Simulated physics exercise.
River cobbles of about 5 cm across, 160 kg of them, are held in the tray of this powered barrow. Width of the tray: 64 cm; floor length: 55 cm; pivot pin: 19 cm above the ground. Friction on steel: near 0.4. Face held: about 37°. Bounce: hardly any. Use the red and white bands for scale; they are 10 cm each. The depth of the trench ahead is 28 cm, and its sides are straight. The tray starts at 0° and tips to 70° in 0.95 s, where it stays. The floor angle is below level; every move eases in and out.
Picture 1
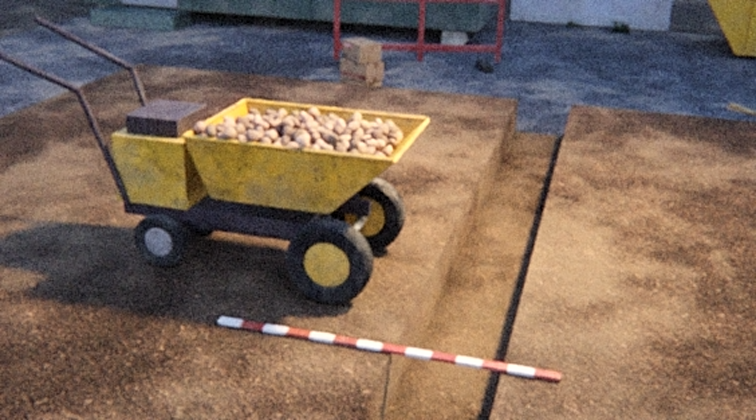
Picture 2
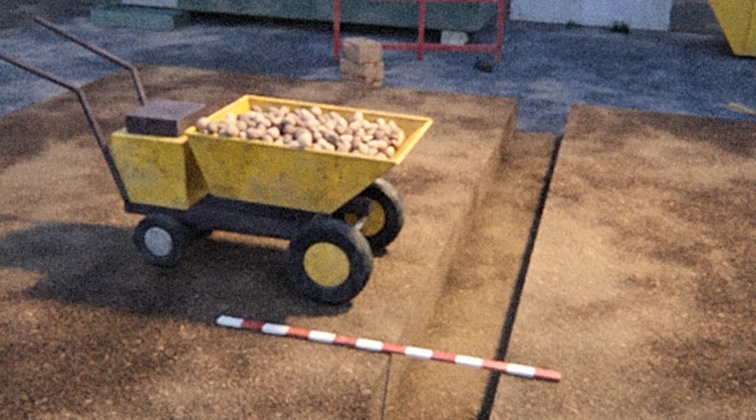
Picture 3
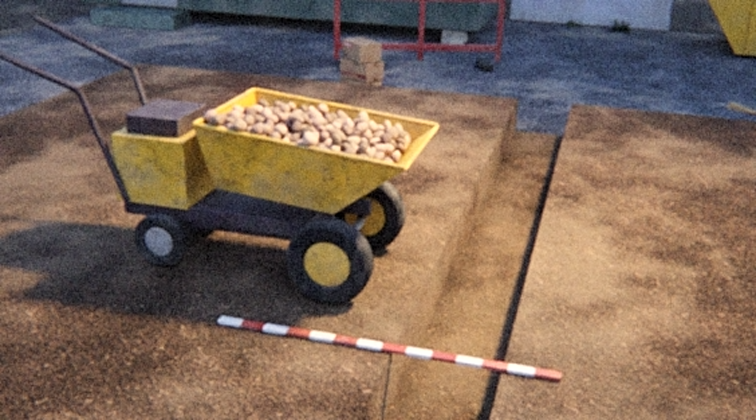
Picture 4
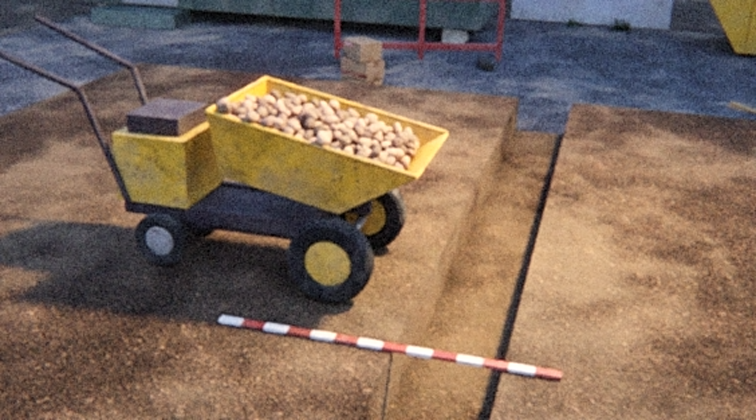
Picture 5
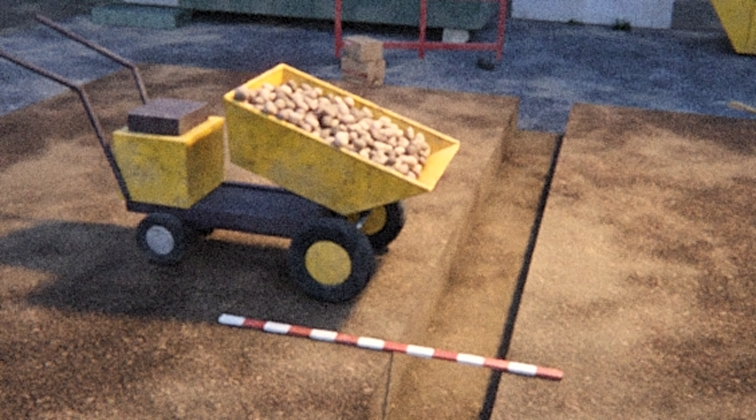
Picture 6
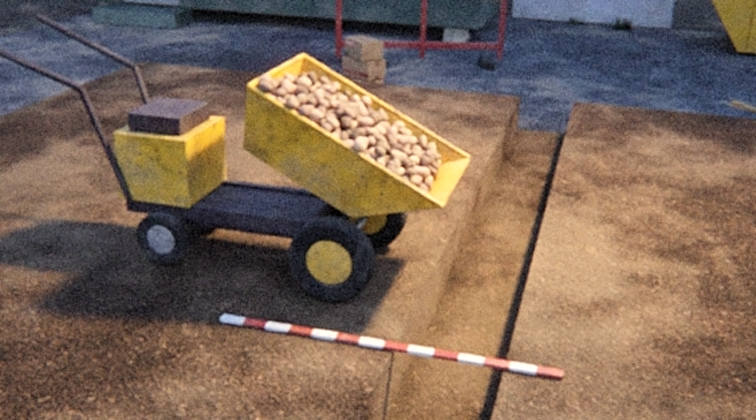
A yellow powered barrow with dark handles stands on brown earth beside a straight-sided trench, seen from the side and slightly above, with grey ground and red railings behind. Pale, rounded cobbles fill its tray at the centre, and a red-and-white striped rod lies in front. The tray's rear rises slowly, then faster, tilting its front lip down to the right, while the wheels and camera stay still.
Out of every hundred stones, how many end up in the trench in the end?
Around 71 in every hundred.
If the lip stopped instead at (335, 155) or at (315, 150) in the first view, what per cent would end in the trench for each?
I'd expect some 100 per cent, then some 85.
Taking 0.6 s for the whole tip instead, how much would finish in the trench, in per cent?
About 60%.
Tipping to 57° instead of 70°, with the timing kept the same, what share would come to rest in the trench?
In that case near 65 per cent.
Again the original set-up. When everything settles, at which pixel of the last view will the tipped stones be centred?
Resting centre: About (500, 331).
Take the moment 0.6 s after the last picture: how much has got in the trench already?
By that point it's something like 30 in a hundred.
Then, 0.3 s after the last picture the floor is at 59°, 100 % in the tray; the foremost stones are at (480, 242).
Then, 0.6 s after the last picture the floor is at 70°, 56 % in the tray, 32 % in the trench, 12 % past the trench; the foremost stones are at (575, 304).
Then, 1.0 s after the last picture the floor is at 70°, 14 % in the tray, 57 % in the trench, 29 % past the trench; the foremost stones are at (746, 355).
Then, 2.9 s after the last picture the floor is at 70°, 0 % in the tray, 71 % in the trench, 29 % past the trench; the foremost stones are past the picture's edge.
